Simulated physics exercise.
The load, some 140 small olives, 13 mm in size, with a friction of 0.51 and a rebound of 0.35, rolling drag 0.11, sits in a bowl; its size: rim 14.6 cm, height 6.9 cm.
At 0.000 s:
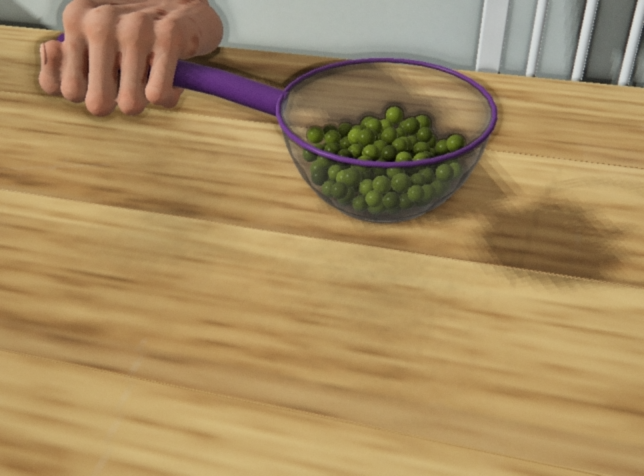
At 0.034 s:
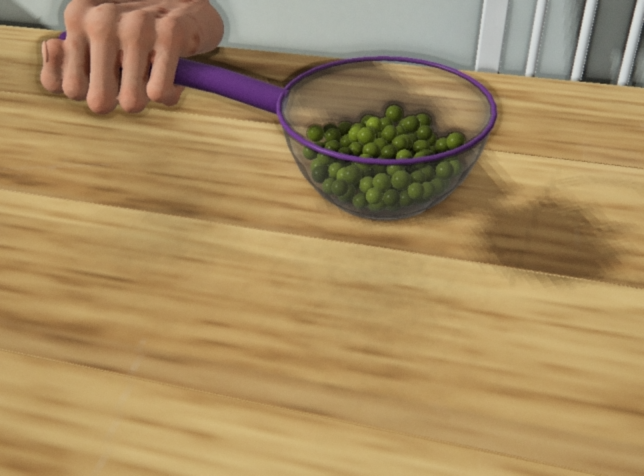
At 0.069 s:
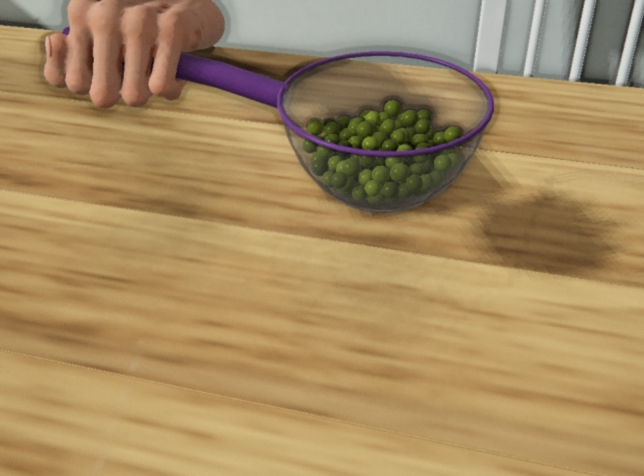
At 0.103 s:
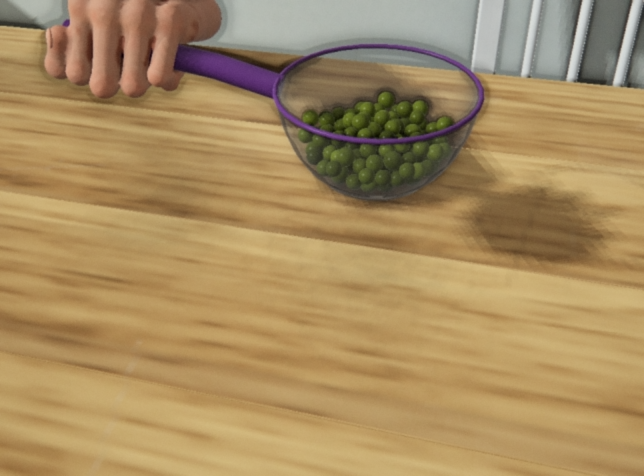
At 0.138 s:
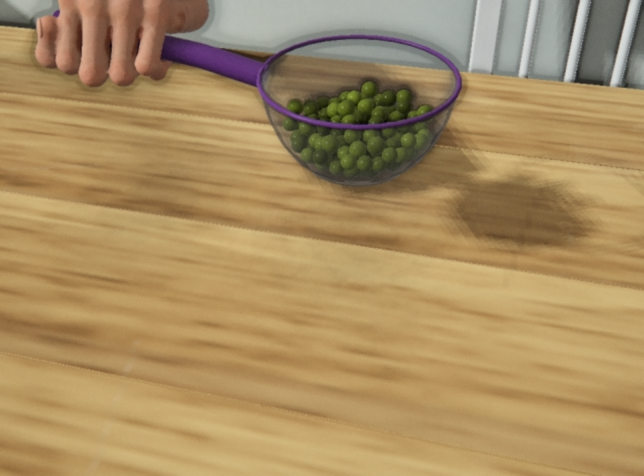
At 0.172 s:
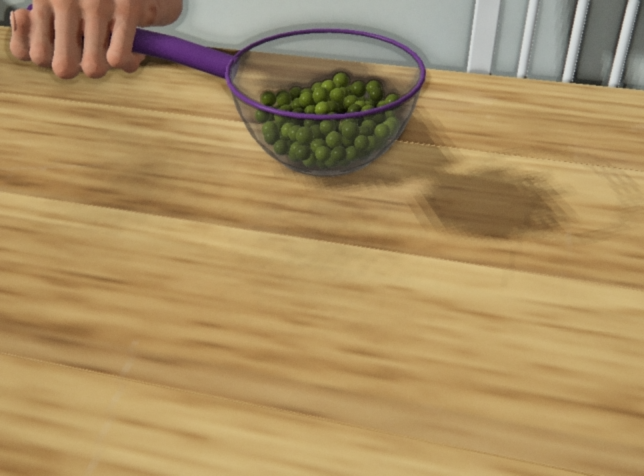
The clip shows a hand gripping the purple handle of a clear, purple-rimmed bowl filled with small green olives above a wooden surface, first barely moving it, then shifting it a short way left and toward the back, keeping it level.
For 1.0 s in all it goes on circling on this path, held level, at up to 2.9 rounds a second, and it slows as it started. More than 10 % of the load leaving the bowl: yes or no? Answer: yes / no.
Answer: Yes.
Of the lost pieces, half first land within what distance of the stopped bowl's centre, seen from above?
About 32 cm.
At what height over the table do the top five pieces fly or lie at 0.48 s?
About 18 cm.
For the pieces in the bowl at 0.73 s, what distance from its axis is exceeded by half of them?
Value: About 5.5 cm.
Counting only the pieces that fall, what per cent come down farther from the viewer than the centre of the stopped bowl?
60 %.
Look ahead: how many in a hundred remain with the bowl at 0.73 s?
About 50 in a hundred are still there.
Then, at 0.48 s, bowl 85 %, in the air 15 %; middle of the pieces not yet landed near (402, 139).
After 0.73 s, bowl 50 %, fallen right of where it stops 10 %, fallen behind where it stops 15 %, in the air 25 %; middle of the pieces not yet landed near (231, 168).
Then, at 0.96 s, fallen in front of where it stops 15 %, bowl 30 %, fallen right of where it stops 20 %, fallen behind where it stops 10 %, fallen left of where it stops 10 %, in the air 15 %; middle of the pieces not yet landed near (309, 80).
After 1.18 s, fallen in front of where it stops 15 %, bowl 30 %, fallen right of where it stops 20 %, fallen behind where it stops 15 %, fallen left of where it stops 15 %; middle of the pieces not yet landed near (221, 179).
At rest (2.1 s), fallen in front of where it stops 15 %, bowl 30 %, fallen right of where it stops 20 %, fallen behind where it stops 15 %, fallen left of where it stops 20 %.
